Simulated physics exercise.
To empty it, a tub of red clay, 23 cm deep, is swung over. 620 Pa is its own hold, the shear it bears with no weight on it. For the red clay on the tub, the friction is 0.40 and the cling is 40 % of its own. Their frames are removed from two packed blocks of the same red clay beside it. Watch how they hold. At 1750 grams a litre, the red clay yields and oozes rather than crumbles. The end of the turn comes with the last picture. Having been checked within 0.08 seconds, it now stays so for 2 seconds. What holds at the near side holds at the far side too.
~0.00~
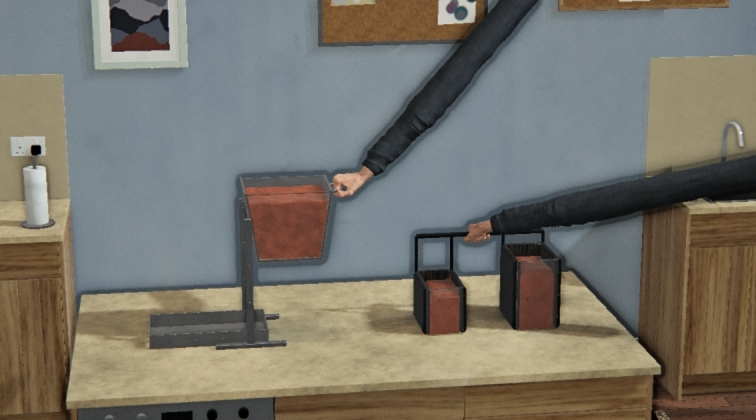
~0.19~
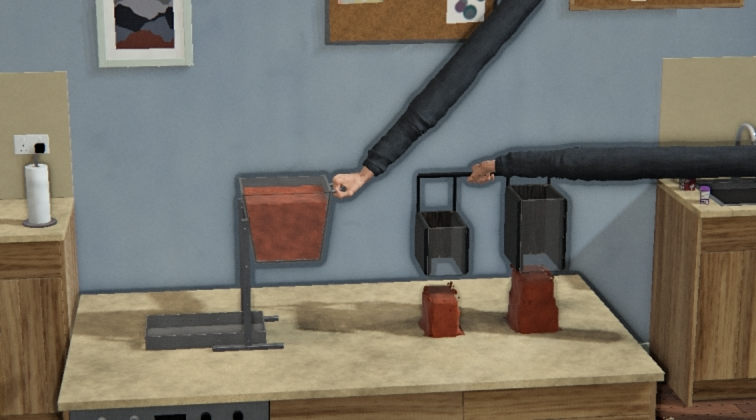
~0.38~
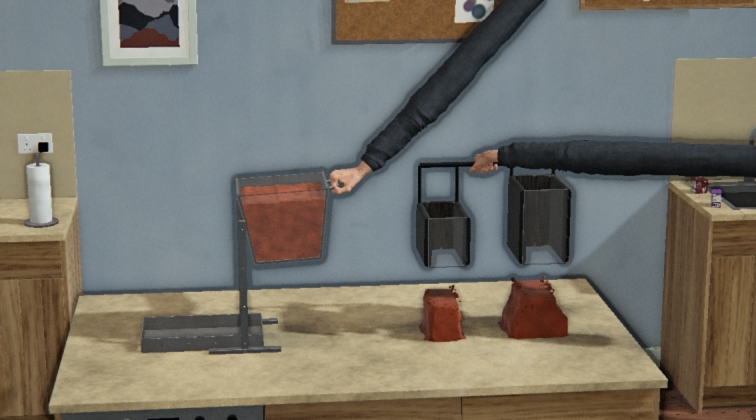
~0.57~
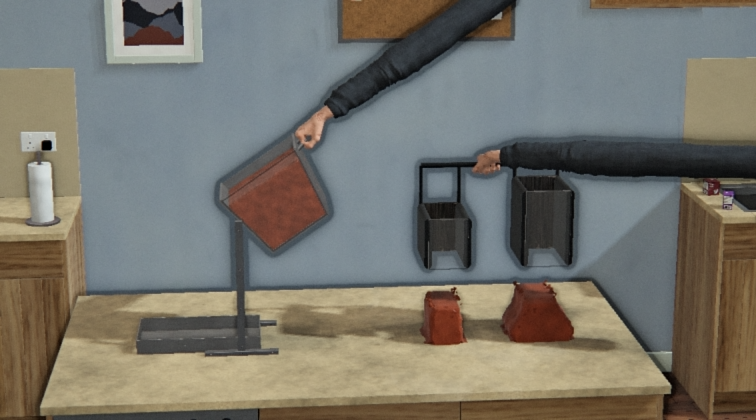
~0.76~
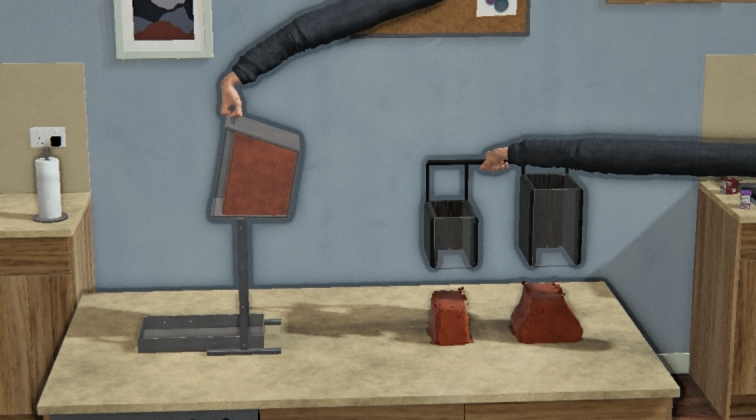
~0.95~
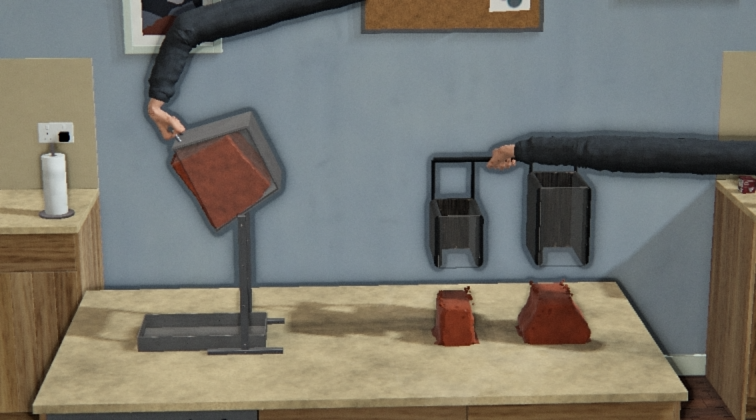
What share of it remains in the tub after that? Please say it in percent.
0 %.
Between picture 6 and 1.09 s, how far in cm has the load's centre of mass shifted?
I'd estimate roughly 17 centimetres.
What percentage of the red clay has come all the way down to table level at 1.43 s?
I'd say about 100 per cent of it.
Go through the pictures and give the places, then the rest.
In the first frame, handle-side rim at (331, 191), tilt 0 degrees; top of the red clay at (256, 203); blocks stand 14 cm, 21 cm (left to right).
In the second frame, handle-side rim at (329, 192), tilt 0 degrees; top of the red clay at (253, 203); blocks stand 14 cm, 19 cm (left to right).
In the third frame, handle-side rim at (326, 188), tilt 3 degrees; top of the red clay at (318, 199); blocks stand 14 cm, 16 cm (left to right).
In the fourth frame, handle-side rim at (294, 150), tilt 34 degrees; top of the red clay at (295, 162); blocks stand 14 cm, 15 cm (left to right).
In the fifth frame, handle-side rim at (225, 129), tilt 80 degrees; top of the red clay at (235, 136); blocks stand 14 cm, 15 cm (left to right).
In the sixth frame, handle-side rim at (173, 151), tilt 115 degrees; top of the red clay at (225, 138); blocks stand 14 cm, 15 cm (left to right).
After 1.09 s, the tub is at 115 degrees and holds 27 %.
After 1.26 s, the tub is at 115 degrees and holds 0 %.
After 1.43 s, the tub is at 115 degrees and holds 0 %.
After 1.60 s, the tub is at 115 degrees and holds 0 %.
After 2.95 s, at the end, the tub is at 115 degrees and holds 0 %.
